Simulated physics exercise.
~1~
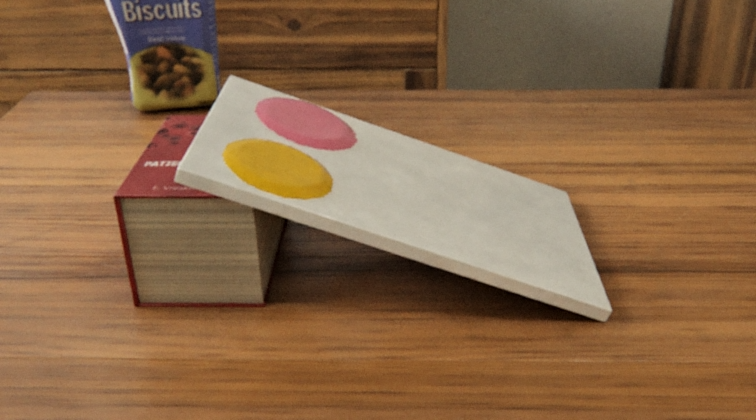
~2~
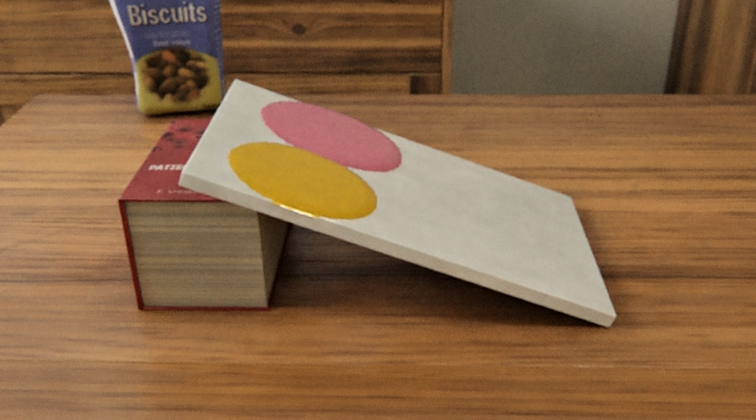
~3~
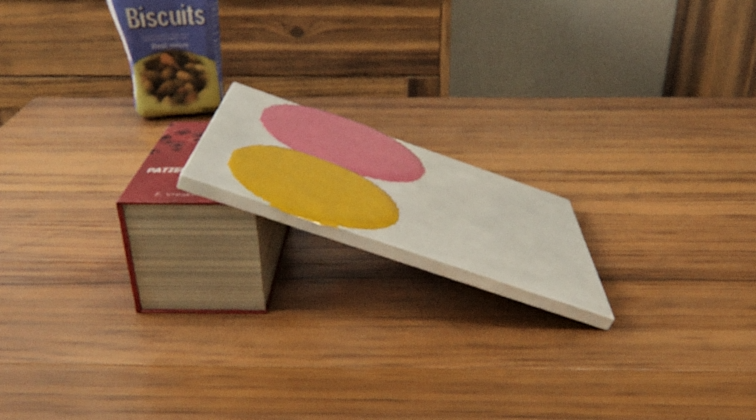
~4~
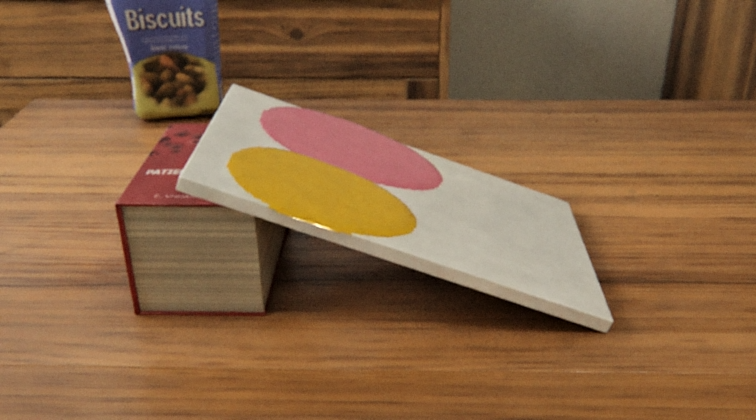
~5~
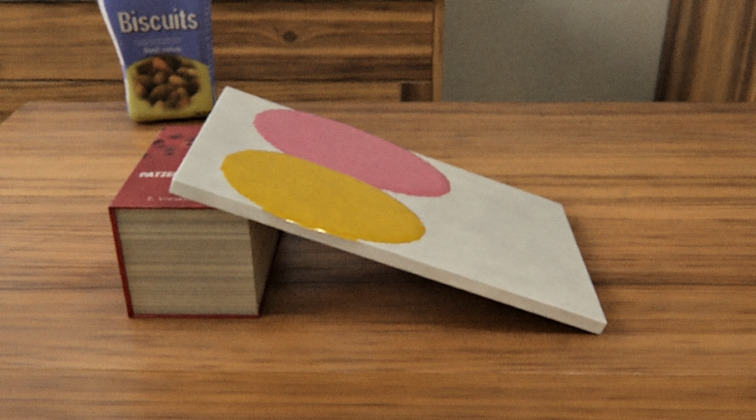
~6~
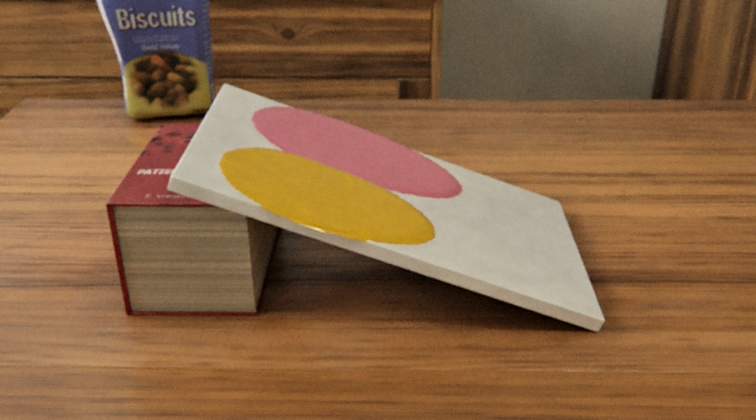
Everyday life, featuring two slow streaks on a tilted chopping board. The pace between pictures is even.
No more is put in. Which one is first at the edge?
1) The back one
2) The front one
The back one.
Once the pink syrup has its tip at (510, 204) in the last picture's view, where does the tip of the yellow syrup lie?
Roughly at (485, 247).
Next, the yellow syrup is three quarters of the way down; the pink syrup is three quarters of the way down.
After that, the yellow syrup is three quarters of the way down; the pink syrup is close to the edge.
Finally, the yellow syrup is three quarters of the way down; the pink syrup is at the low edge.
